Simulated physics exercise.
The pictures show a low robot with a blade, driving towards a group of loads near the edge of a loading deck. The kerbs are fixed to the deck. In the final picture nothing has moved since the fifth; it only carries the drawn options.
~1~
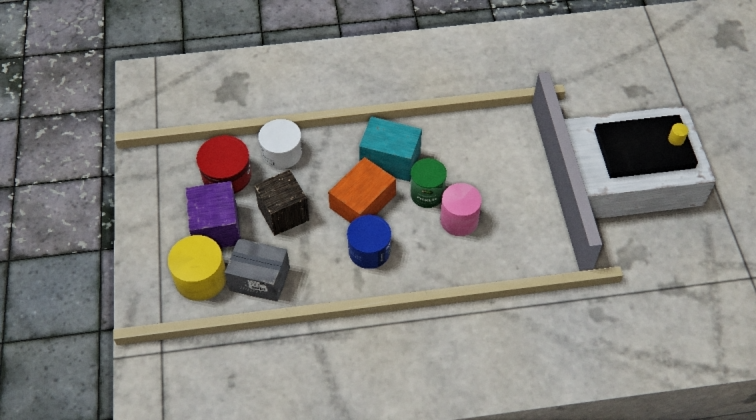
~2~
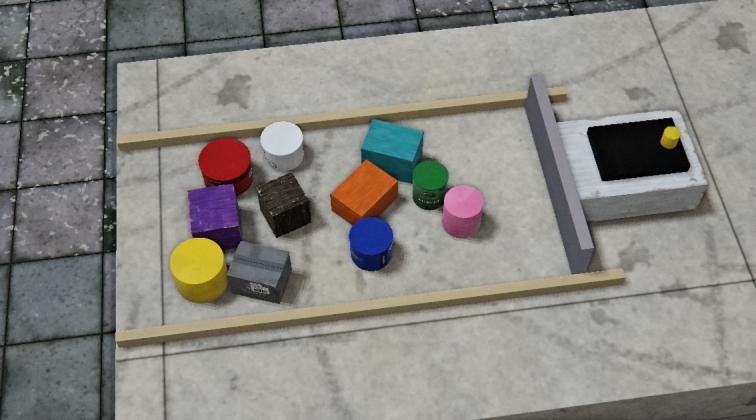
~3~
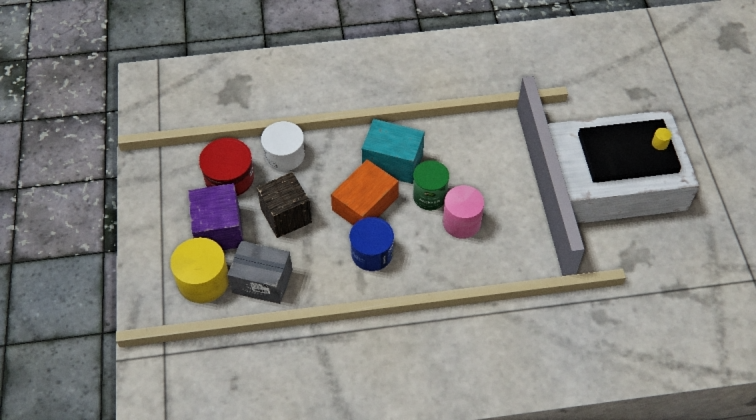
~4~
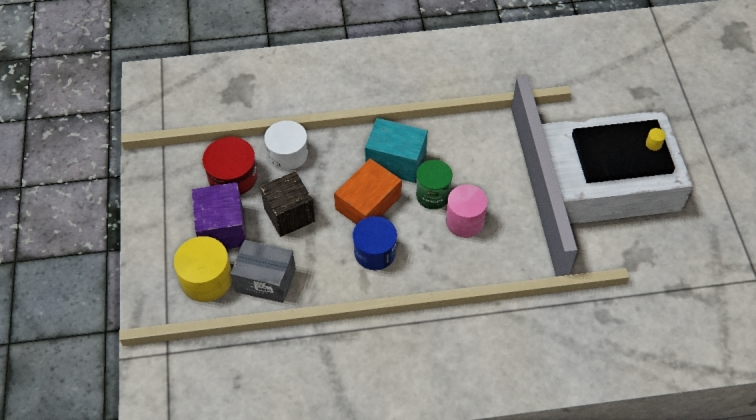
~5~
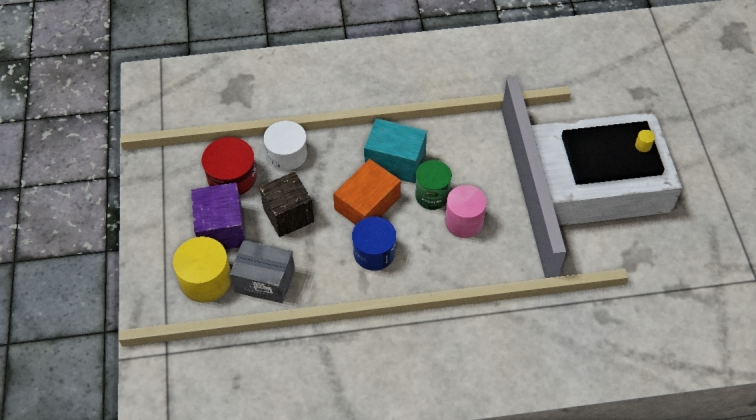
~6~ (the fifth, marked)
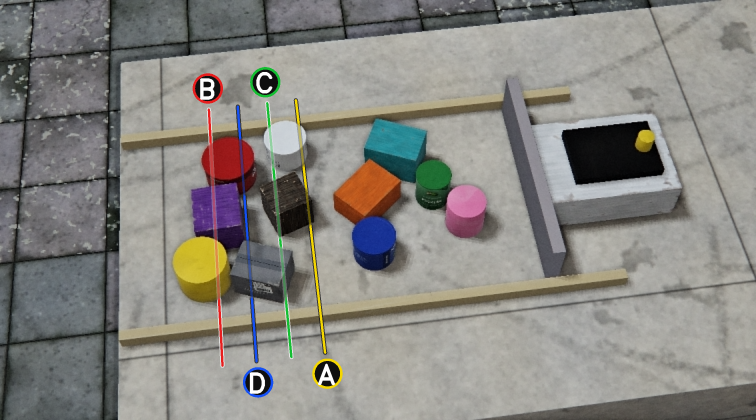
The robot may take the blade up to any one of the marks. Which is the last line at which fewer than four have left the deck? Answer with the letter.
Up to line B.
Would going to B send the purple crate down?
By then, yes.
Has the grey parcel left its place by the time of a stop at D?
Yes.
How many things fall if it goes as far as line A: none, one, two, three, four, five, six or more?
The count is none.
On the marked copy, A at (309, 216); B at (215, 227); C at (278, 220); D at (246, 223).
With B. Early on, robot (493, 165); turquoise crate (374, 155); blue pail (368, 246).
Further on, robot (378, 178); purple crate (159, 226); yellow canister (185, 271).
At the end, robot (288, 188); purple crate over the edge; black crate over the edge; three fallen.
As for the rest, A is within the limit but short; C is within the limit but short; D is within the limit but short.
